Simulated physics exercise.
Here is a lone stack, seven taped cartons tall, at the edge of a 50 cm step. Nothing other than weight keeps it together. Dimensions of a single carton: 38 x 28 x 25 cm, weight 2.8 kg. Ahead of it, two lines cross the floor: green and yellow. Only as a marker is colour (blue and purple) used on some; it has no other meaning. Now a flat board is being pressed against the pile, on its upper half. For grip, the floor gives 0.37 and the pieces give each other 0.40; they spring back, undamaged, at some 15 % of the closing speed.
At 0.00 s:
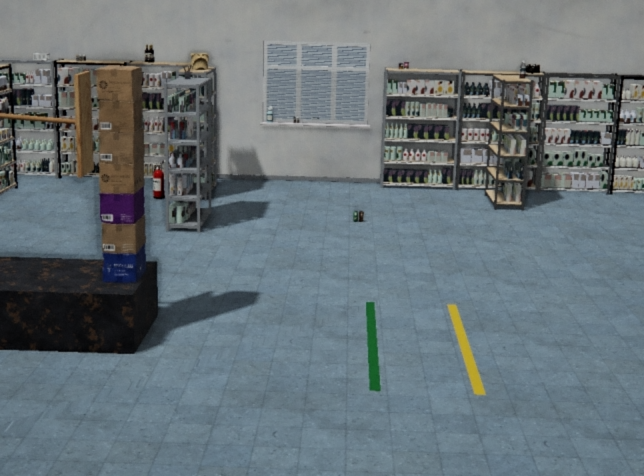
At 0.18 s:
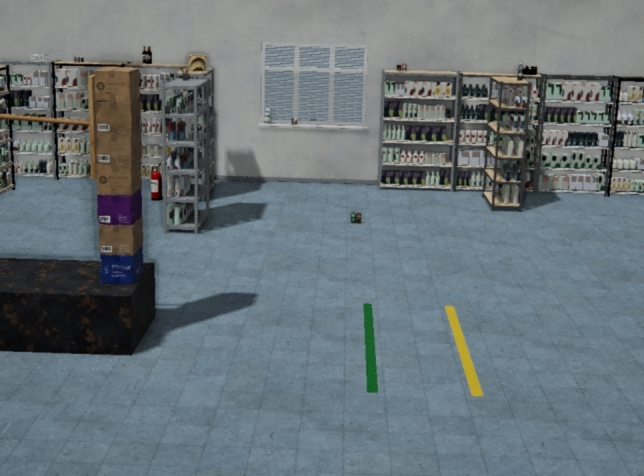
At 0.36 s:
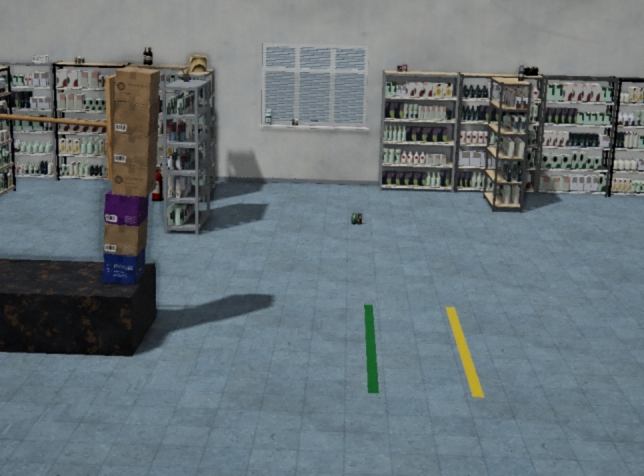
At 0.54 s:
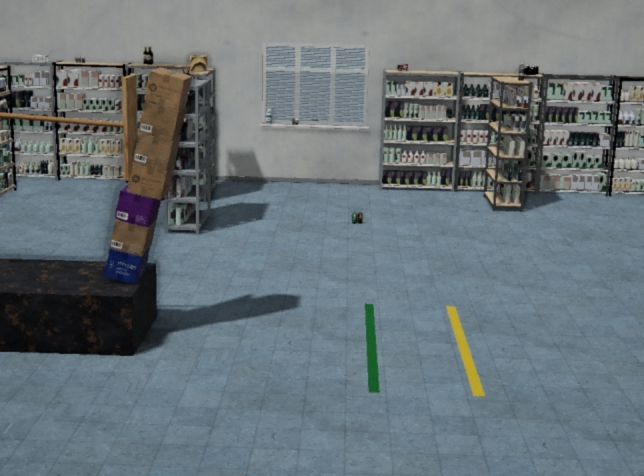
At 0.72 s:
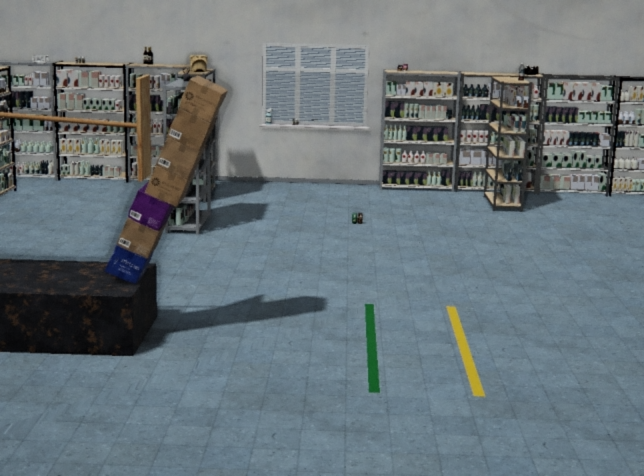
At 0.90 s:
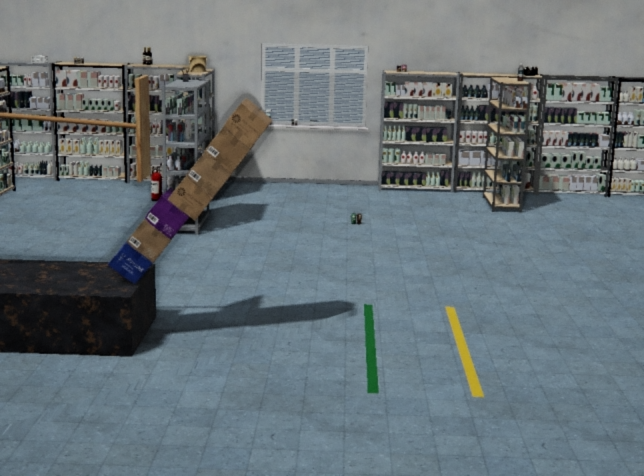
A tall stack of taped cartons leans steadily rightward as a flat board pushes its upper half.
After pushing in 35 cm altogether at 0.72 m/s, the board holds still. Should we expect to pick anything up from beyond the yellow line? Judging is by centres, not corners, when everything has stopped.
Here no, all stops short of the yellow line.
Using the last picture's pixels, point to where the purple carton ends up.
Its centre ends up near pixel (229, 323) in the last picture.
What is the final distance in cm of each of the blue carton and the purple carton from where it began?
The blue one ends around 60 cm from its start and the purple one around 130 cm.
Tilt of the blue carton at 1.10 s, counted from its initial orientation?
My estimate is close to 60°.
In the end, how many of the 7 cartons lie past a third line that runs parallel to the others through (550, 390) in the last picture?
The number is 0.
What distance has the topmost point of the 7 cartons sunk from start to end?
About 195 cm lower.
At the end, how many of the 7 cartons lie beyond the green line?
Counting them up, I get 1.
Around 0.96 s, none of the 7 cartons past the yellow line, 7 disturbed; purple carton tipped 44°, 8 cm lower; blue carton tipped 44°.
Around 1.10 s, none of the 7 cartons past the yellow line, 7 disturbed; purple carton tipped 63°, 24 cm lower; blue carton tipped 63°.
Around 1.24 s, none of the 7 cartons past the yellow line, 7 disturbed; blue carton on its side; purple carton on its side.
Around 1.42 s, none of the 7 cartons past the yellow line, 7 disturbed; blue carton upside down; purple carton on its side.
Finally (2.1 s), none of the 7 cartons past the yellow line, 7 disturbed; purple carton on its side; blue carton on its side. The farthest middle lies 68 cm short of that line. Seen by the last camera, middles, purple carton near (229, 323), blue carton near (162, 321).
